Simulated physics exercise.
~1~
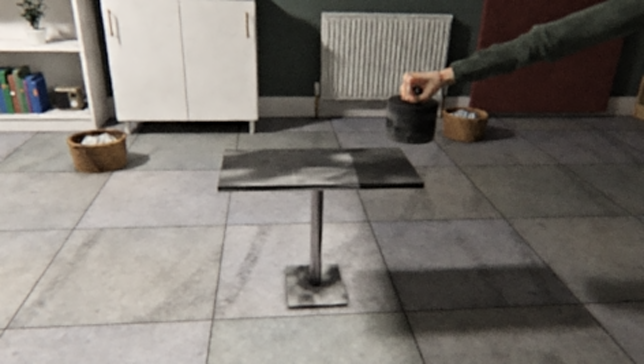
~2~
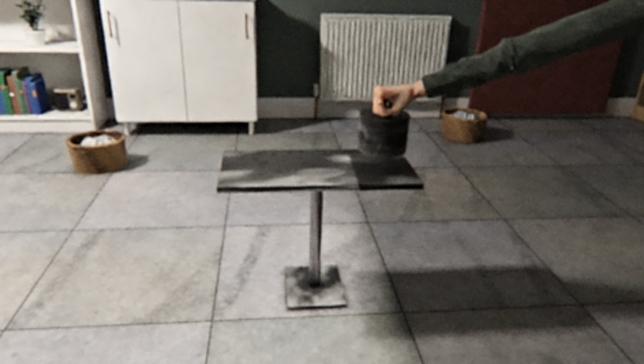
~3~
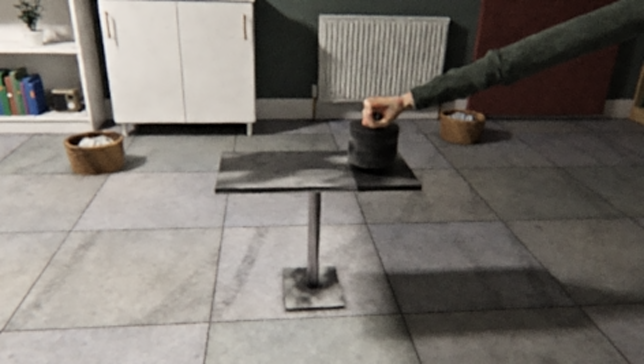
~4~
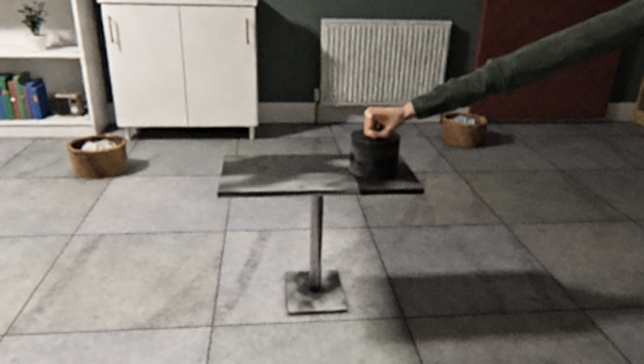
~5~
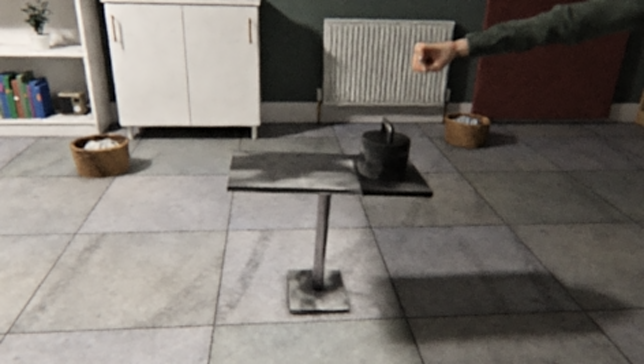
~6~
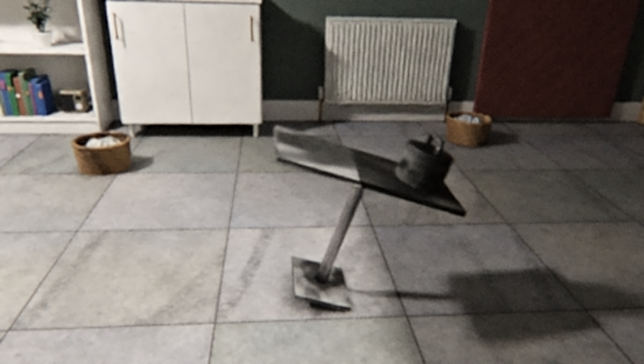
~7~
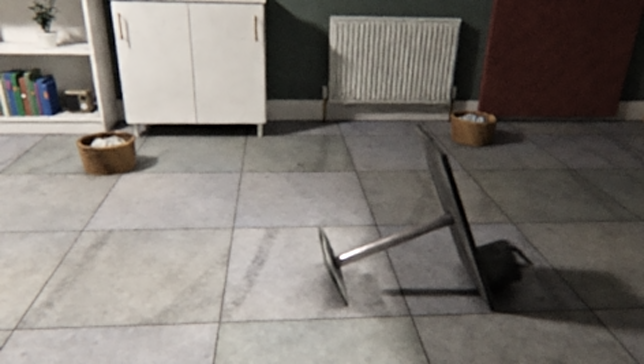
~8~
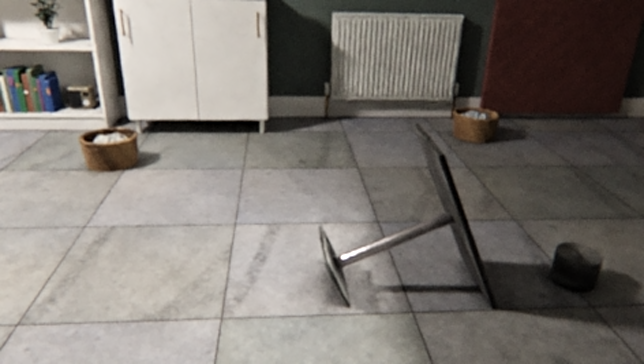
A small black table tipped over to the right after a hand lowered a dark round object with a handle onto its right end and let go; the table came to rest on its side, and the object tumbled off onto the tiled floor.
